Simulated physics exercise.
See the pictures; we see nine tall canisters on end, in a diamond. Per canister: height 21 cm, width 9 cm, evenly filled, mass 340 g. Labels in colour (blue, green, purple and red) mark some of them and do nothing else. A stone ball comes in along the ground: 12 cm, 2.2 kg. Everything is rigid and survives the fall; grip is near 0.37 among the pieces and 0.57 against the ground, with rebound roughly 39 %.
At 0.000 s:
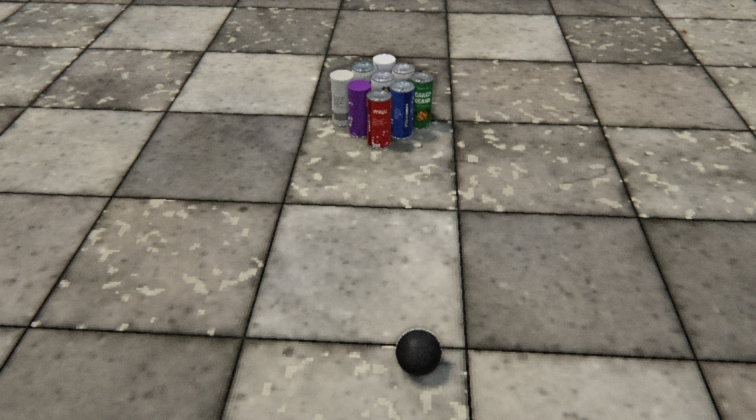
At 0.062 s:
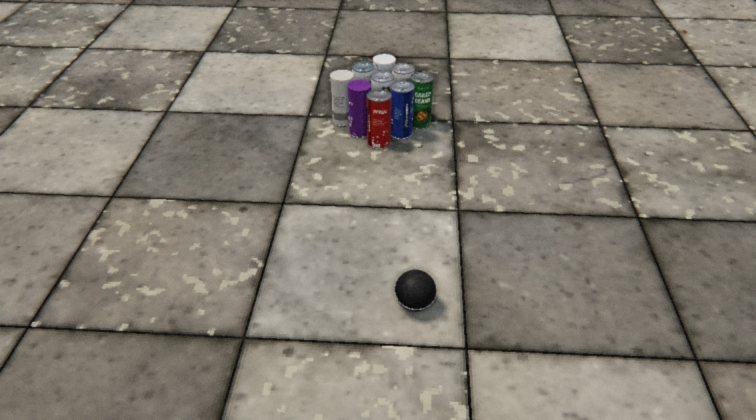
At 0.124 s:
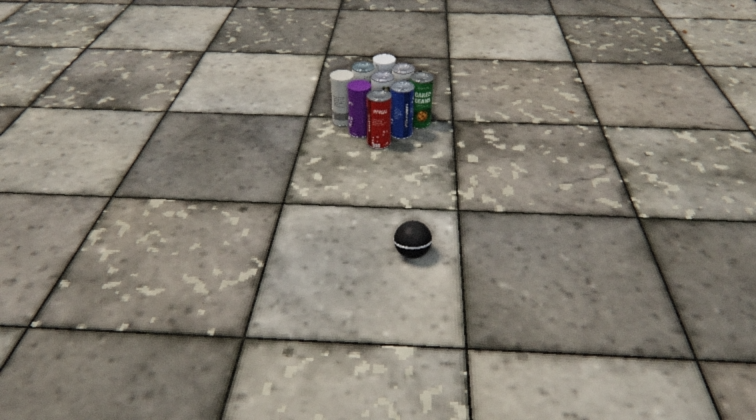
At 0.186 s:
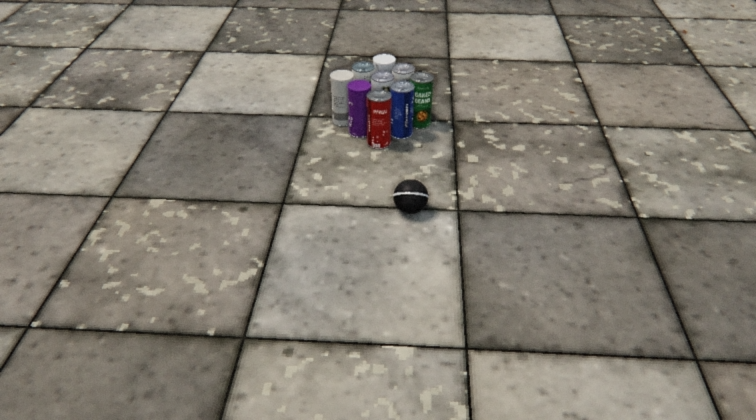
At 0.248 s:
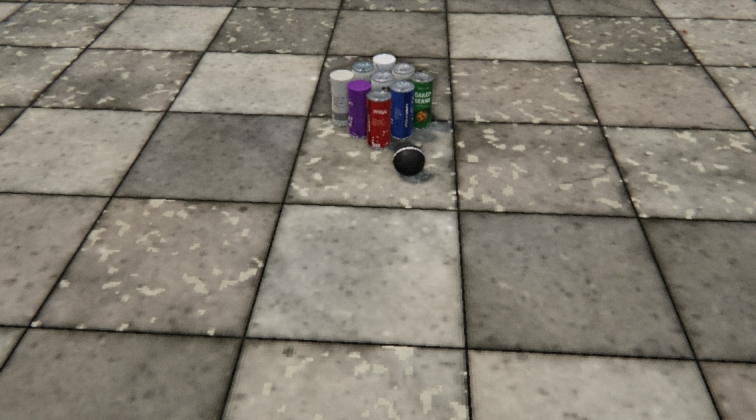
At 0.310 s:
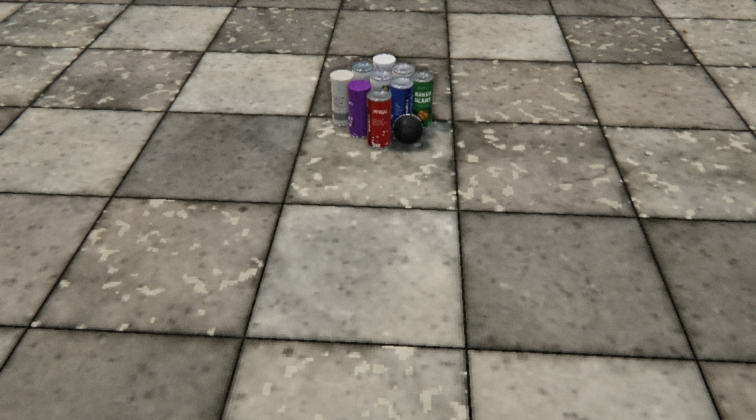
To begin with, a cluster of upright cans, including purple, red, blue and green ones, stands on a tiled floor while a black ball sits in the foreground. The ball rolls steadily away from the viewer toward them, then reaches the cluster's front right side, beside the red can, where one can shifts slightly.
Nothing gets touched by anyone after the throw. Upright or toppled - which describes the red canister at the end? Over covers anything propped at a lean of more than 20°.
Upright.
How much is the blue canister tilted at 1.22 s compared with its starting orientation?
It sits at about 90 degrees.
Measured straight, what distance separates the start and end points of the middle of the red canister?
Around 0 cm, start to finish.
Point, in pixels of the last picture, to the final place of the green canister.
It settles close to (466, 83) in the last view.
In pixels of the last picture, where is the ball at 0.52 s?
Location: Close to (420, 79).
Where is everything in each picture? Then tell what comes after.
In the first frame (places mark the middle of the side facing us), ball (418, 352) 1.08 m before the front row; red canister (377, 125); purple canister (363, 114); blue canister (399, 115); nothing disturbed.
The second frame shows ball (415, 290) 86 cm before the front row; red canister (377, 125).
The third frame shows ball (413, 239) 64 cm before the front row; red canister (377, 125).
The fourth frame shows ball (411, 197) 42 cm before the front row; red canister (377, 125).
The fifth frame shows ball (409, 160) 20 cm before the front row; red canister (377, 125).
The sixth frame shows ball (408, 129) in among them; red canister (377, 125); green canister (423, 105); one has shifted.
After 0.38 s, ball still moving; none of the 9 canisters over, 6 disturbed; red canister unmoved; blue canister leaning 16°.
After 0.52 s, ball still moving; 5 of the 9 canisters over; red canister unmoved; green canister leaning 58°.
After 0.78 s, ball still moving; 6 of the 9 canisters over; red canister unmoved; green canister lying flat.
By the end (1.4 s), ball rolling away; 6 of the 9 canisters over; red canister unmoved; green canister lying flat; blue canister lying flat. As the last picture would show them, middles, red canister near (379, 120), green canister near (467, 83).
